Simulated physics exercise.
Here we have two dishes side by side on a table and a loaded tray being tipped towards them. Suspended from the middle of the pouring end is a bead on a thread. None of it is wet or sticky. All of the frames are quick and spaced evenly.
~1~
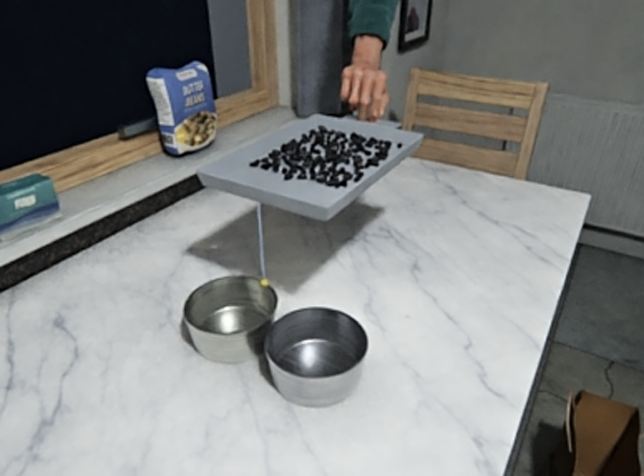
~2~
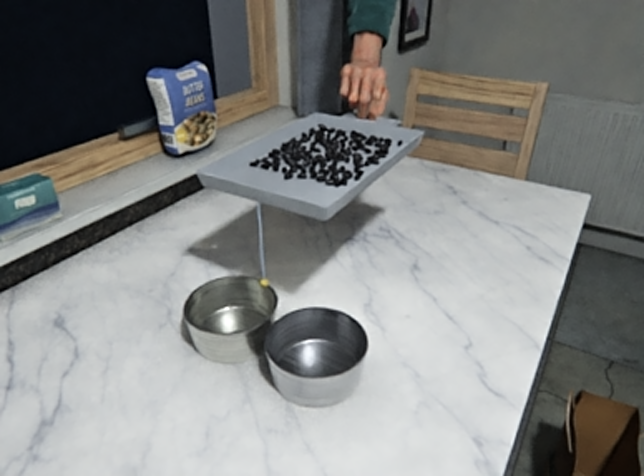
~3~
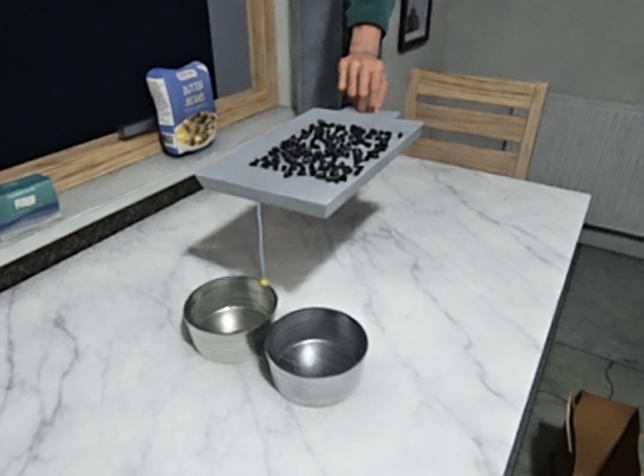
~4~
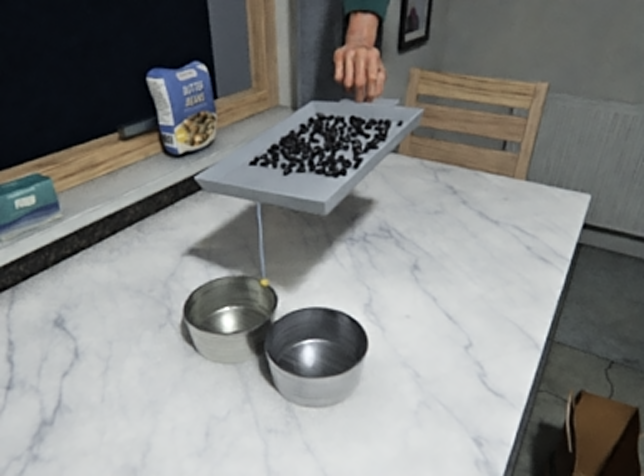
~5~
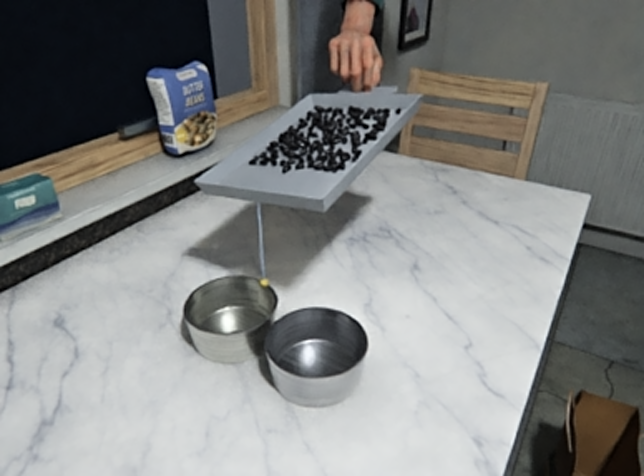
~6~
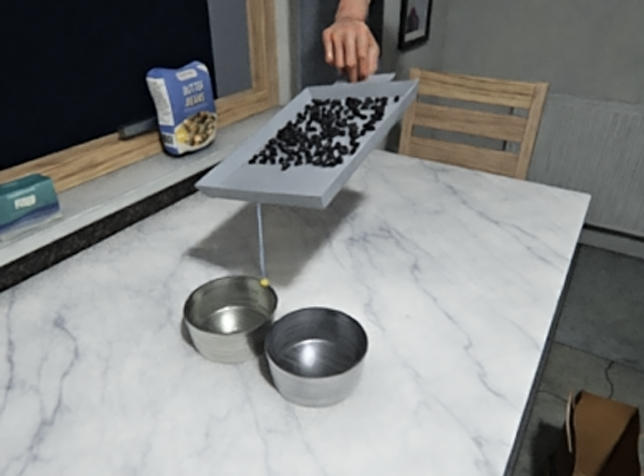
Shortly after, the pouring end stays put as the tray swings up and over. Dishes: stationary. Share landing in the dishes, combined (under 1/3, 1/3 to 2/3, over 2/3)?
The caught part does not reach a third.
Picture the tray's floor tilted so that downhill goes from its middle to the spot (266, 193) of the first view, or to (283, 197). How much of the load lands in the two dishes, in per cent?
In order: About 70, then 80 percent.
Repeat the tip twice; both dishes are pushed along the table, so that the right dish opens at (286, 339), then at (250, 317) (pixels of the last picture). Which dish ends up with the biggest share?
Run 1: The one on the left side. Run 2: The one on the left side.
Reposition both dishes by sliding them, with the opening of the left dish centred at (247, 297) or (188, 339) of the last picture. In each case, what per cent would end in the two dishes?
It comes to roughly 20 per cent in one try and roughly 0 per cent in the next.
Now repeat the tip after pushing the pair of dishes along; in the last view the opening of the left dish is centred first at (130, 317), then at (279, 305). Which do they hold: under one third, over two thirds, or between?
Try 1 - less than a third; try 2 - under a third.
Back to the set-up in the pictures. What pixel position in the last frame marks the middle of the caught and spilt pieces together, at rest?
Roughly at (217, 301).
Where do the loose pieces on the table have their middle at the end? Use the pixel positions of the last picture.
The middle is around (214, 295).
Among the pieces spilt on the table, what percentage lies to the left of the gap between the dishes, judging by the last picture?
My estimate is some 100 per cent.
Soon after the last picture, tray tipped steeply; nearly all on the tray; a stray few in the air.
A little later, tray tipped right over; about half on the tray; a small part in the left dish; about a third outside both; a small part in the air.
Later still, tray tipped past a quarter turn; about a quarter in the left dish; most outside both.
At rest, tray tipped past a quarter turn; none in the right dish; about a quarter in the left dish; most outside both.
